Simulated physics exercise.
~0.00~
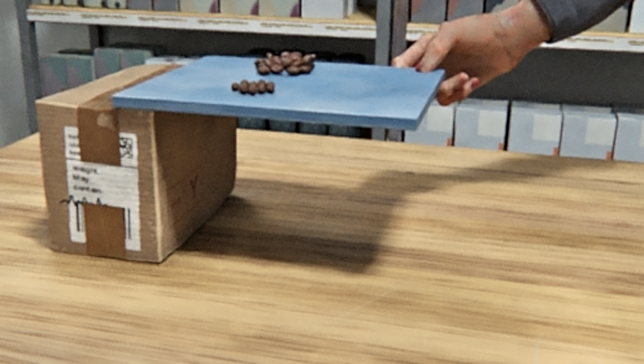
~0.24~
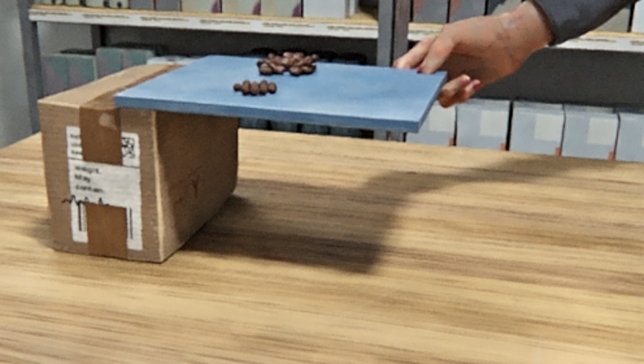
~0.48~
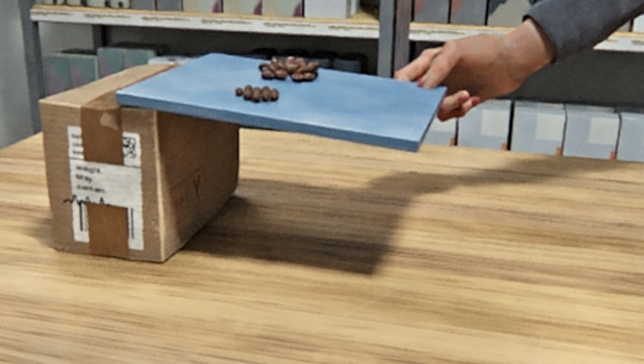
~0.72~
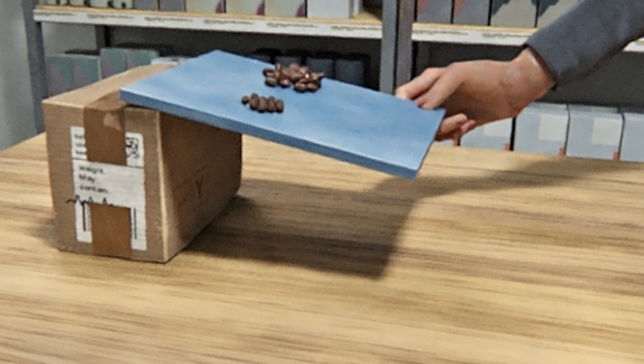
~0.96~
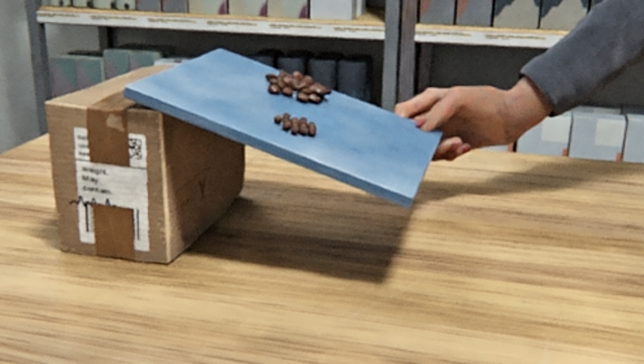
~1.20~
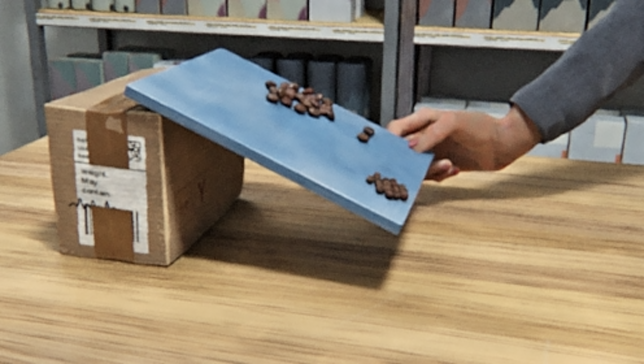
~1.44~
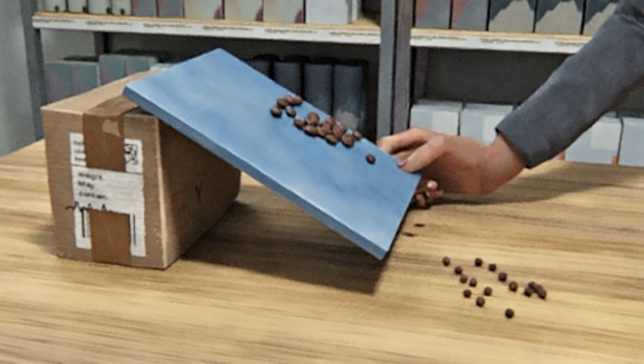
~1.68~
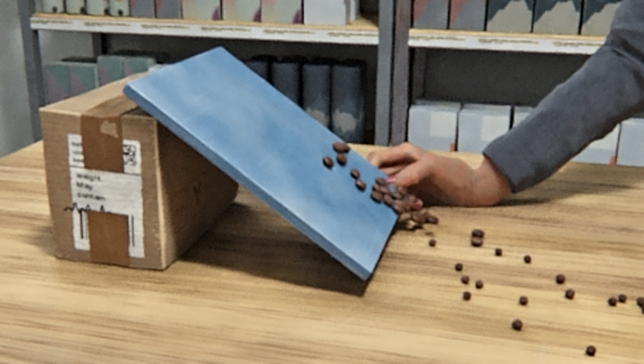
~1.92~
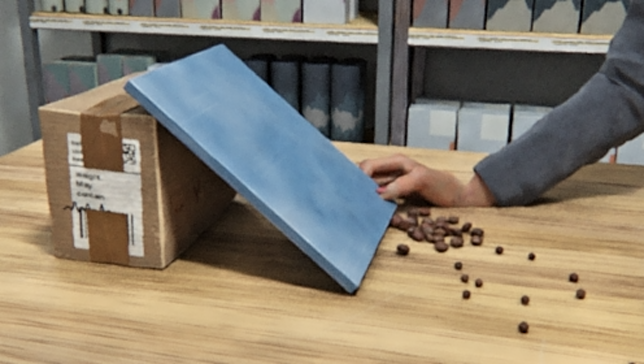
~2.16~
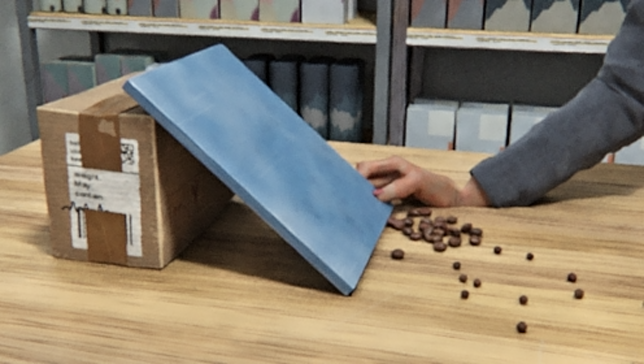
Brown beans slide down a blue board as a hand lowers it, the front ones scattering farther.
